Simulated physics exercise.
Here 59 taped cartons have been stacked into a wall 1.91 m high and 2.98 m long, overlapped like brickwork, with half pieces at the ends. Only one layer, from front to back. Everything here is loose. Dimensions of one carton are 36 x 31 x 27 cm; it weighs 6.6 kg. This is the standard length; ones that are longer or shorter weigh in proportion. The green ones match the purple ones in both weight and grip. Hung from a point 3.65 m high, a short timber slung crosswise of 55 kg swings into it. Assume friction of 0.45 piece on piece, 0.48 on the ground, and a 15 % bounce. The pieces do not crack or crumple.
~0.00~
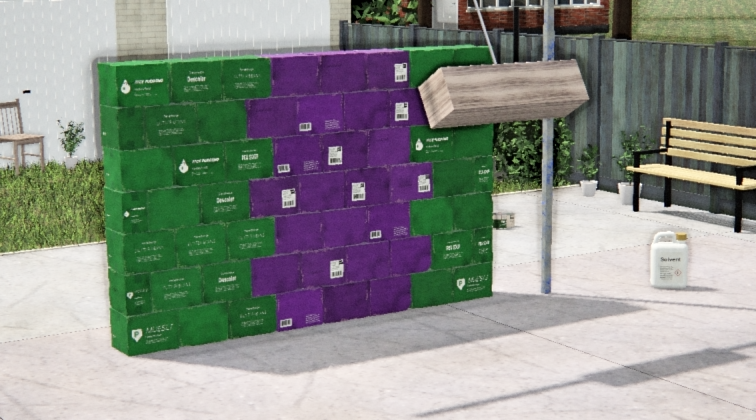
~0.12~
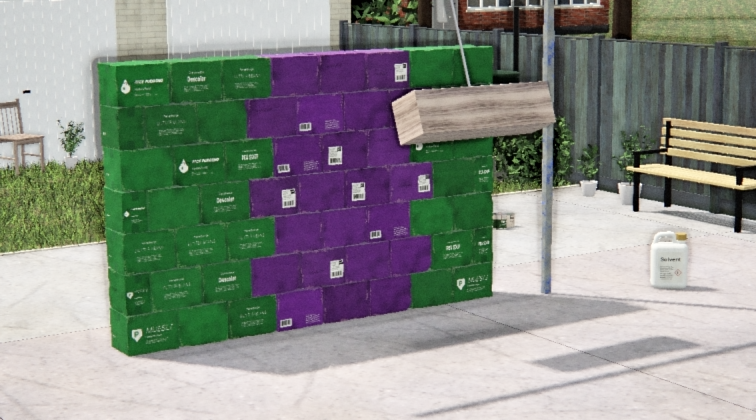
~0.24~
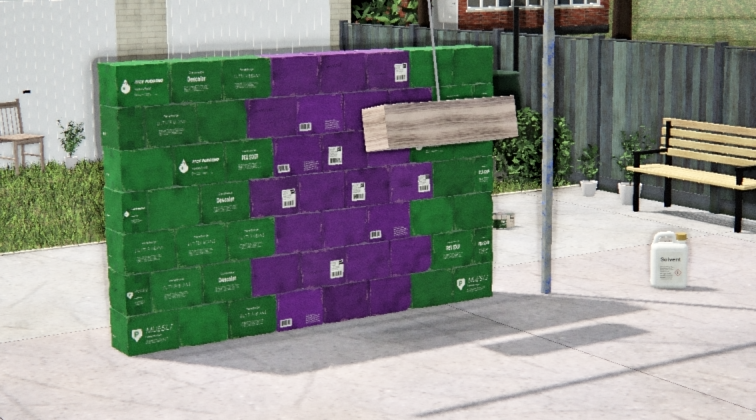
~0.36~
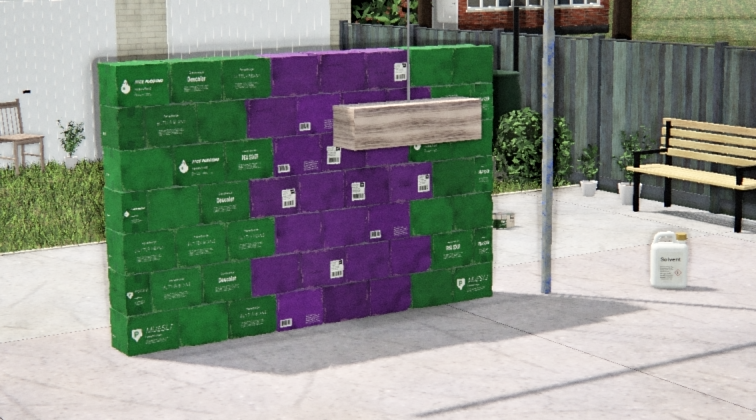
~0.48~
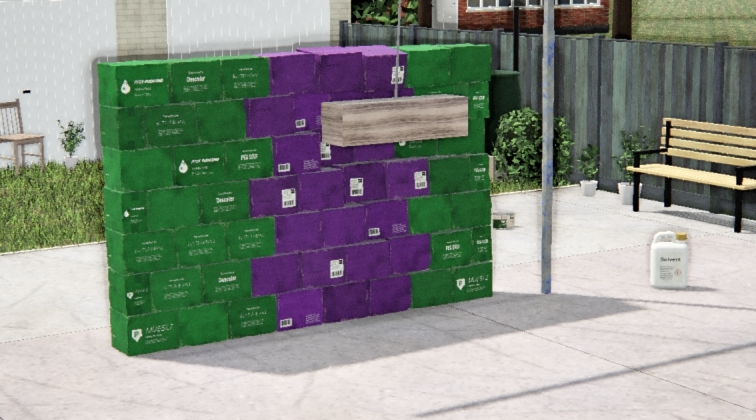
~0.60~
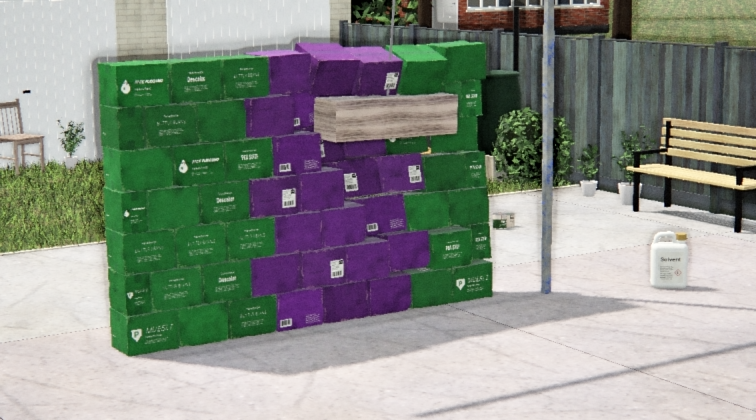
The clip shows a hanging timber beam swinging leftward into the upper part of a wall of green and purple cartons on a patio, pushing several out of line and tilting some purple ones near the top.
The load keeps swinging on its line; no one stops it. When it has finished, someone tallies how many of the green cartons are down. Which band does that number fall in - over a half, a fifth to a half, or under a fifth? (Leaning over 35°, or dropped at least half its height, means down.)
The losses land in the middle range.
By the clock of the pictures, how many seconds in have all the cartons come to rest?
Around 2.5 s.
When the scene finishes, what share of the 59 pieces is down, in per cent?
My estimate is roughly 35 per cent.
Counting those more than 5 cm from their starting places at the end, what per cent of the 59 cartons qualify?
It works out to 35 percent.
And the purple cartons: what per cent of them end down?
Purple: 50%.
By 0.78 s, line 11° past plumb; 1 of the 35 green cartons down (4 of 59 in all colours); top green carton unmoved; top purple carton tilted 4°.
By 1.08 s, line 11° past plumb; 2 of the 35 green cartons down (13 of 59 in all colours); top green carton unmoved; top purple carton tilted 55°, 28 cm lower.
By 1.40 s, line 6° past plumb; 10 of the 35 green cartons down (21 of 59 in all colours); top green carton unmoved; top purple carton on its side.
By 1.86 s, line 4° before plumb; 10 of the 35 green cartons down (21 of 59 in all colours); top green carton unmoved; top purple carton on its side.
When it is over (2.9 s), line 6° before plumb; 10 of the 35 green cartons down (21 of 59 in all colours); top green carton unmoved; top purple carton on its side. That is 29 per cent. In pixels of the last frame, middles, top green carton near (186, 80), top purple carton near (161, 264).
